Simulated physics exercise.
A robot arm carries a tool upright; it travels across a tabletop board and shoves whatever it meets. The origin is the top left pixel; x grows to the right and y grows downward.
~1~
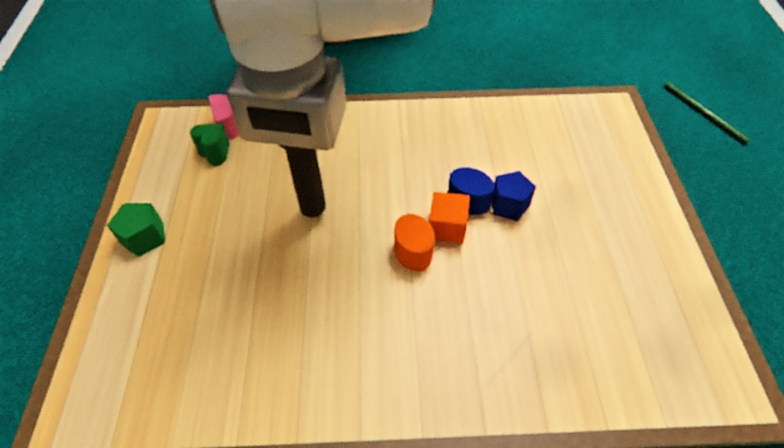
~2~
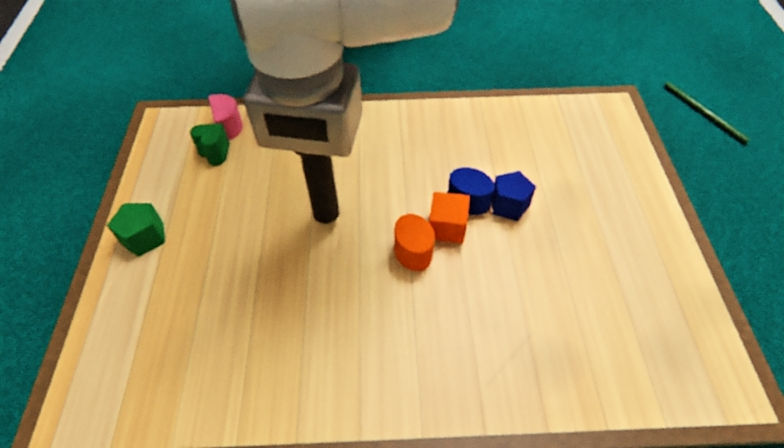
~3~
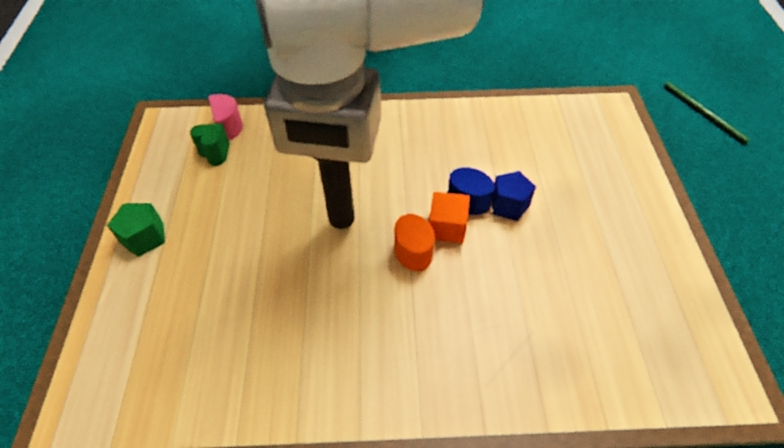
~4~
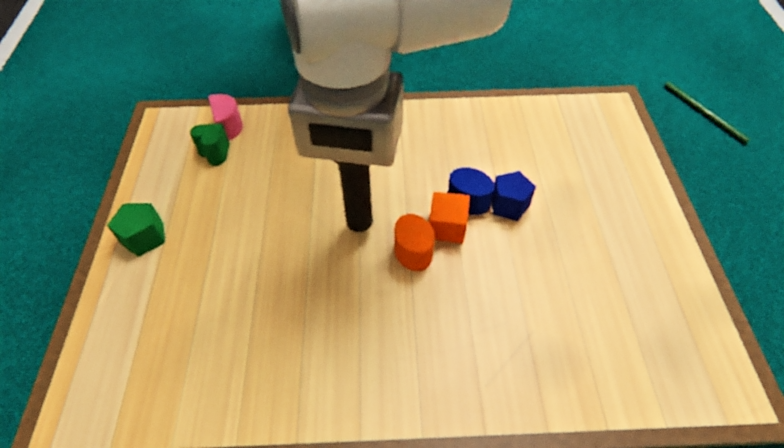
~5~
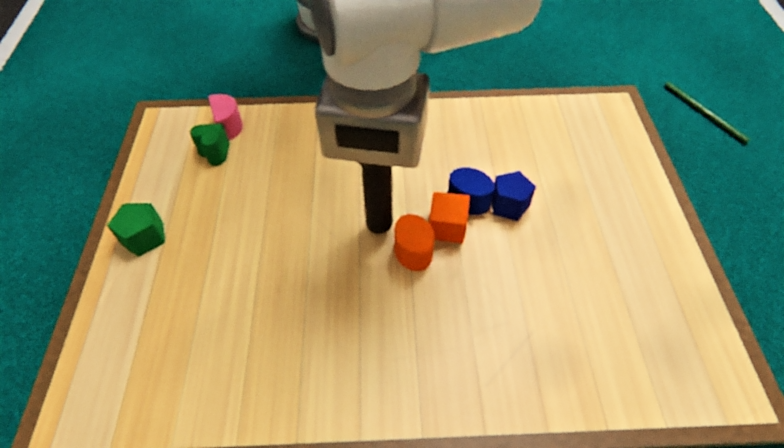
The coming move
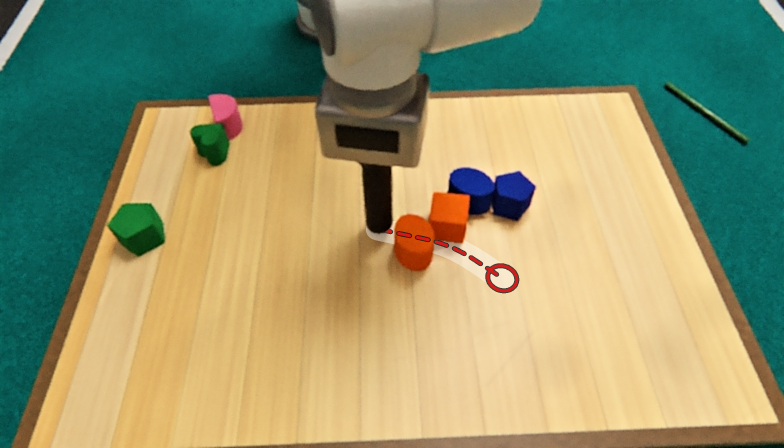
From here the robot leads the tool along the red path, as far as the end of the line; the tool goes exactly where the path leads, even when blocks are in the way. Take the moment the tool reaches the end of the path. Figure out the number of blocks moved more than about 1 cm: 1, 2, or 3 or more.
There will be two blocks displaced.
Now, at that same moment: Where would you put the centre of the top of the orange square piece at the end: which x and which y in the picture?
Expect it around (483, 211).
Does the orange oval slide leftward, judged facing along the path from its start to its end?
No, it doesn't check out.
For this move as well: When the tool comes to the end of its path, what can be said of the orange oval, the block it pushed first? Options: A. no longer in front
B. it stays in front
The correct letter is A.
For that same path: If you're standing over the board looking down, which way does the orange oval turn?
From overhead, clockwise.
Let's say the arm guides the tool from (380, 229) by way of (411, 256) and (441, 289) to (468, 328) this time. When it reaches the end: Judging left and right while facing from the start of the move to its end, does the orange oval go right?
No, it doesn't check out.
The drawn path runs from (380, 229) over (443, 244) to (502, 278).
On the path given first. One third of the way, tool (423, 232); orange oval (438, 248), turned 45° clockwise; orange square piece (456, 209), turned 15° anticlockwise.
Two thirds of the way, tool (466, 248); orange oval (454, 262), turned 105° clockwise; orange square piece (482, 211), turned 60° anticlockwise; blue oval (475, 177), turned 10° anticlockwise.
At the end, tool (504, 272); orange oval (454, 264), turned 110° clockwise; orange square piece (483, 211), turned 60° anticlockwise; blue oval (475, 177), turned 10° anticlockwise; blue five-sided block not moved.
